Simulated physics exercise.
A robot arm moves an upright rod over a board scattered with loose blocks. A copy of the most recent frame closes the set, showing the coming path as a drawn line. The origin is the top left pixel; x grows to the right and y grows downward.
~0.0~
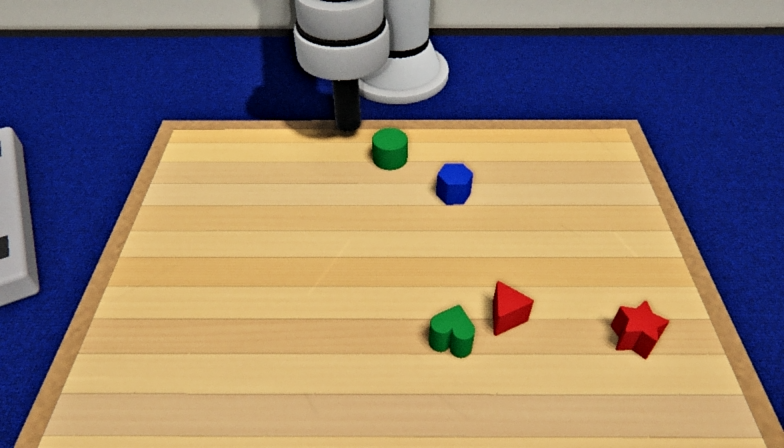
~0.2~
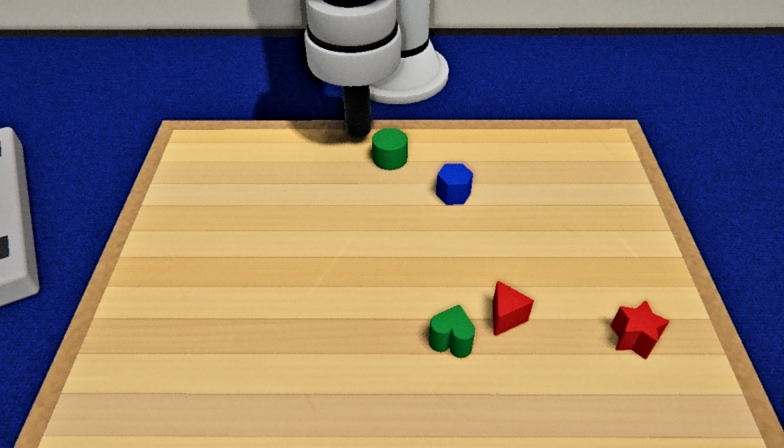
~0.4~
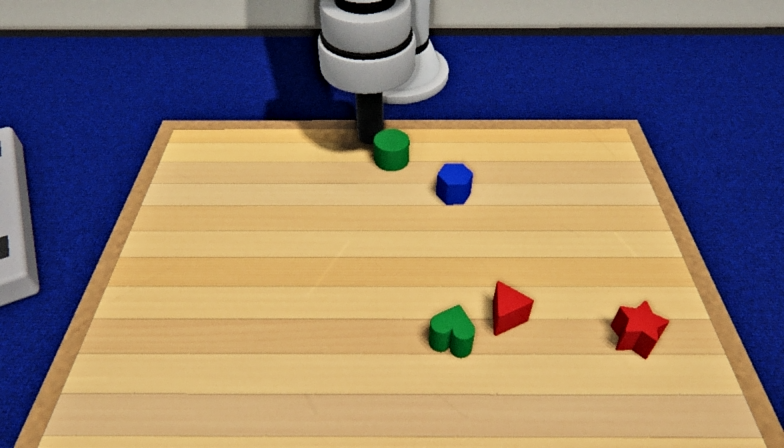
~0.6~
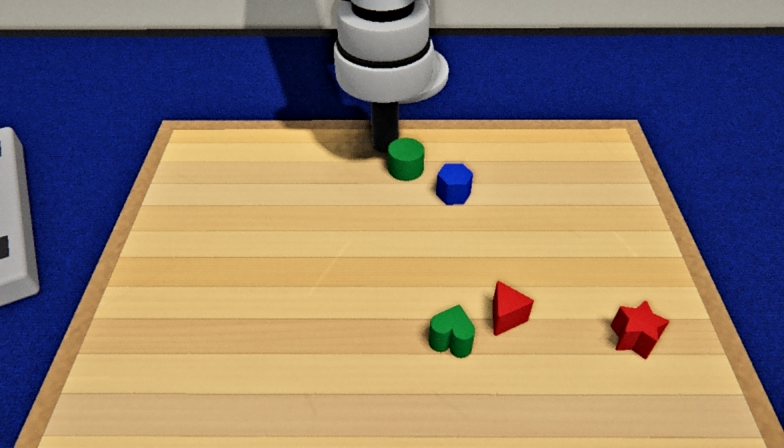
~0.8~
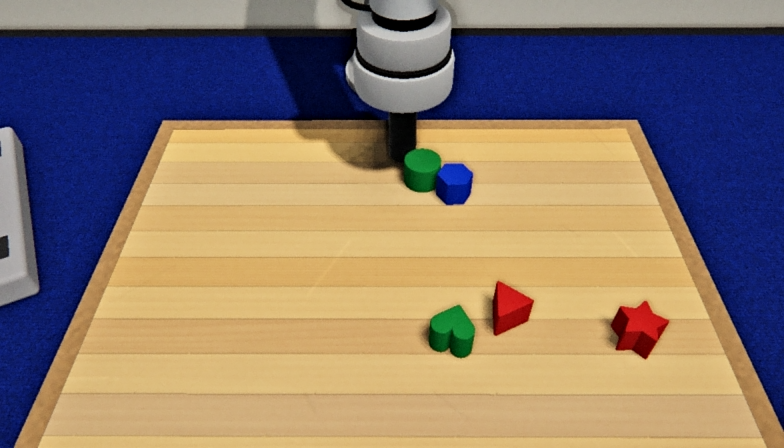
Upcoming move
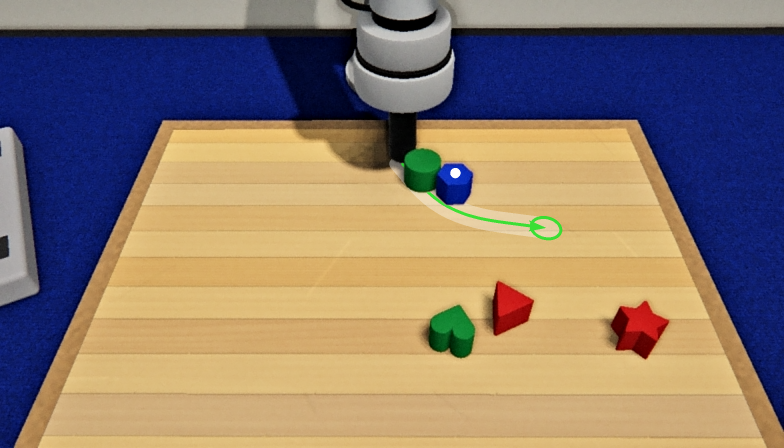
To begin with, a robot arm holds an upright rod at the far edge of a wooden board, left of a green circle, with other loose blocks nearby. The rod moves right to the green circle, then pushes it right and slightly toward the viewer, up beside the still blue hexagon.
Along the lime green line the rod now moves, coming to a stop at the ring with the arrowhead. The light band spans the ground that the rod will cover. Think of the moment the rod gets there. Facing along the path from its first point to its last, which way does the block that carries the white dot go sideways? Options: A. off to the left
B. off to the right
It's A.
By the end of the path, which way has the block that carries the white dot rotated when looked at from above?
It turns counter-clockwise.
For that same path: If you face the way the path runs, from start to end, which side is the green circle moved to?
Goes right.
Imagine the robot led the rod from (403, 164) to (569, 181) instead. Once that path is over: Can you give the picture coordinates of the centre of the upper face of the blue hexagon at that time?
My estimate: (470, 187).
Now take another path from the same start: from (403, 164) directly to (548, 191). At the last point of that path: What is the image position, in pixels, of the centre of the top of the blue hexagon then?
Top centre: (476, 192).
Path on the board, from (403, 164) over (433, 197) and (484, 219) to (546, 228); the dot is on the blue hexagon.
On the path given first. One third of the way, rod (434, 188); green circle (463, 190); blue hexagon (500, 192), turned 35° anticlockwise.
Two thirds of the way, rod (486, 211); green circle (517, 216); blue hexagon (537, 196), turned 75° anticlockwise.
At the end, rod (548, 219); green circle (550, 233); blue hexagon (569, 191), turned 140° anticlockwise.
